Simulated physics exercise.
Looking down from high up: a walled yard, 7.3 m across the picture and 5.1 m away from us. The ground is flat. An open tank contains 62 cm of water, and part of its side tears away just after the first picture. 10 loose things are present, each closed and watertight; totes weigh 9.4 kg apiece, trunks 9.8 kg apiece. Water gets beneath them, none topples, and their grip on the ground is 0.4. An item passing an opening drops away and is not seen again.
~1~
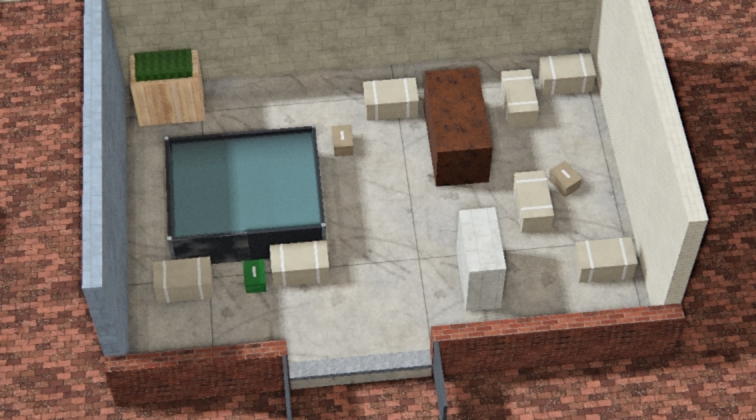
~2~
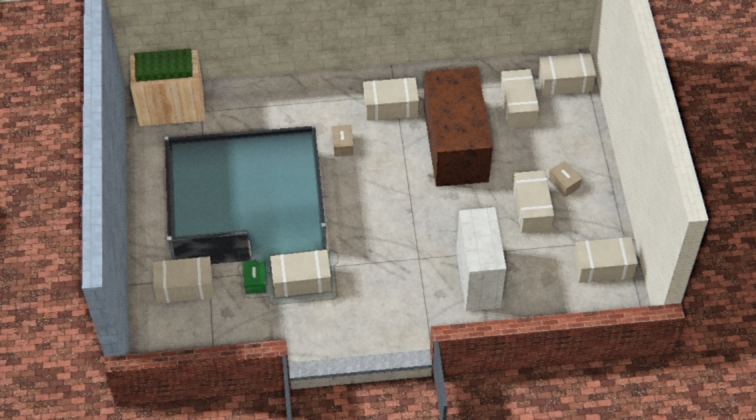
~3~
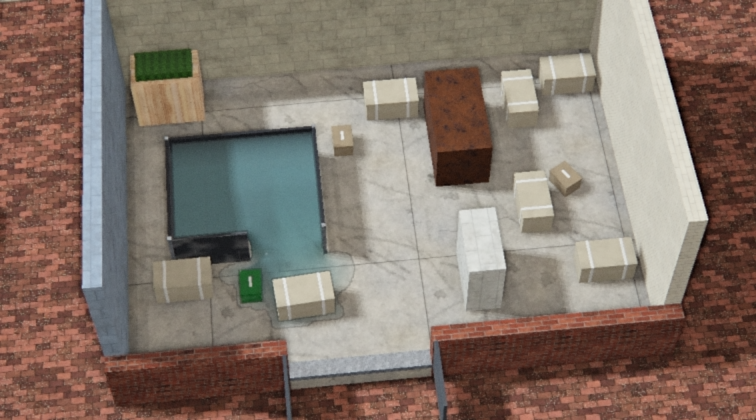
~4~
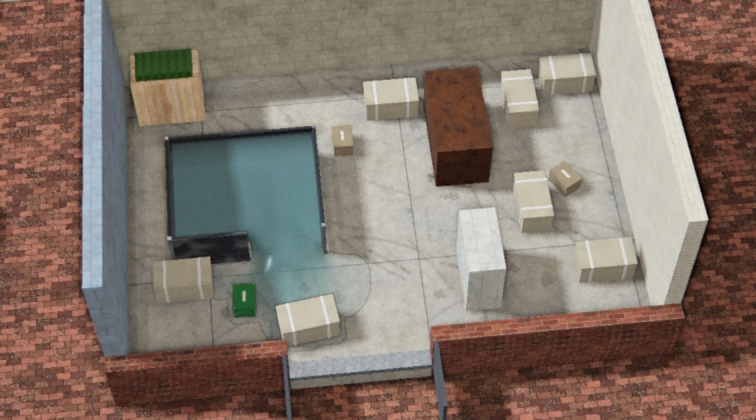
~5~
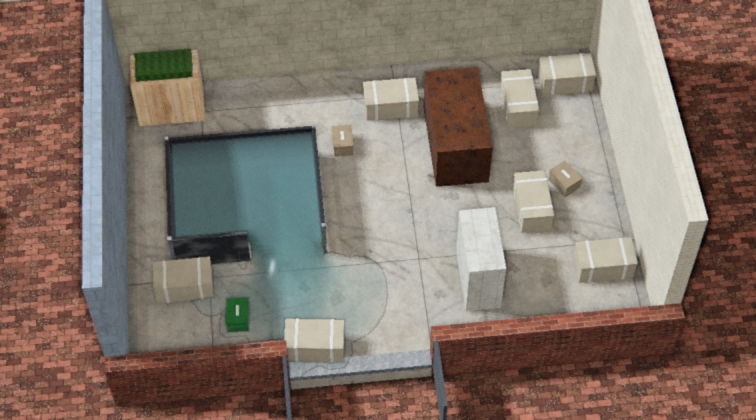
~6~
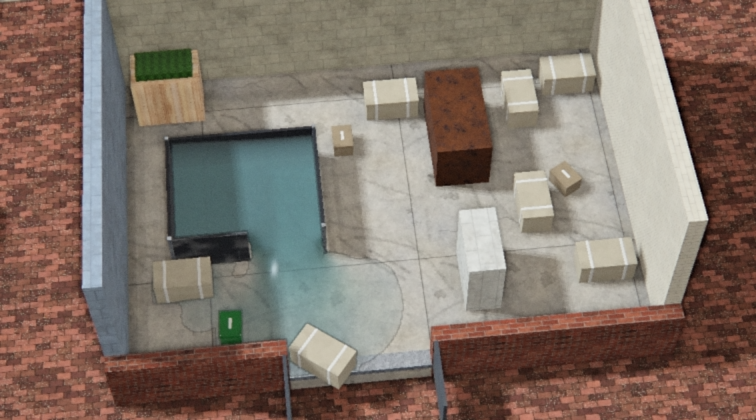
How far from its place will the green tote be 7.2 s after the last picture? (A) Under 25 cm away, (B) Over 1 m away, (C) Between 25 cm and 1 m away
The answer is B.
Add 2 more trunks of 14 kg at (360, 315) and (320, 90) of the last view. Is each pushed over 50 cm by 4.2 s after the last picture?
In sequence: Beyond it, then within it.
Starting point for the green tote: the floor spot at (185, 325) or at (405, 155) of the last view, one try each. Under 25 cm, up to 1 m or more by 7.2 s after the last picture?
I'd say it drifts a short distance on the first try and it does not really move on the second.
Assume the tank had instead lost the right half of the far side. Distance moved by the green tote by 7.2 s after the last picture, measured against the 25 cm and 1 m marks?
In that scenario the green tote would have stayed in place.
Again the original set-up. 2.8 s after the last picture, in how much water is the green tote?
About 6 cm.
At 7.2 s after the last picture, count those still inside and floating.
I count 2.
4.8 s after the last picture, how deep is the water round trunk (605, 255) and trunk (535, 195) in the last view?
Depths: Near 2 cm, then near 1 cm.
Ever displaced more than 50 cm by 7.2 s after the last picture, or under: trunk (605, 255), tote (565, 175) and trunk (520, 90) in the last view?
Beyond, within, within.
Then, 0.9 s after the last picture the green tote is near (156, 335), 1.6 m from its start, aground; 1 of 10 are out; 0 afloat.
Then, 2.8 s after the last picture the green tote is near (145, 192), 2.2 m from its start, aground; 1 of 10 are out; 1 afloat.
Then, 4.8 s after the last picture the green tote is near (136, 126), 3.2 m from its start, aground; 1 of 10 are out; 1 afloat.
Then, 7.2 s after the last picture the green tote is near (138, 127), 3.2 m from its start, aground; 1 of 10 are out; 2 afloat.
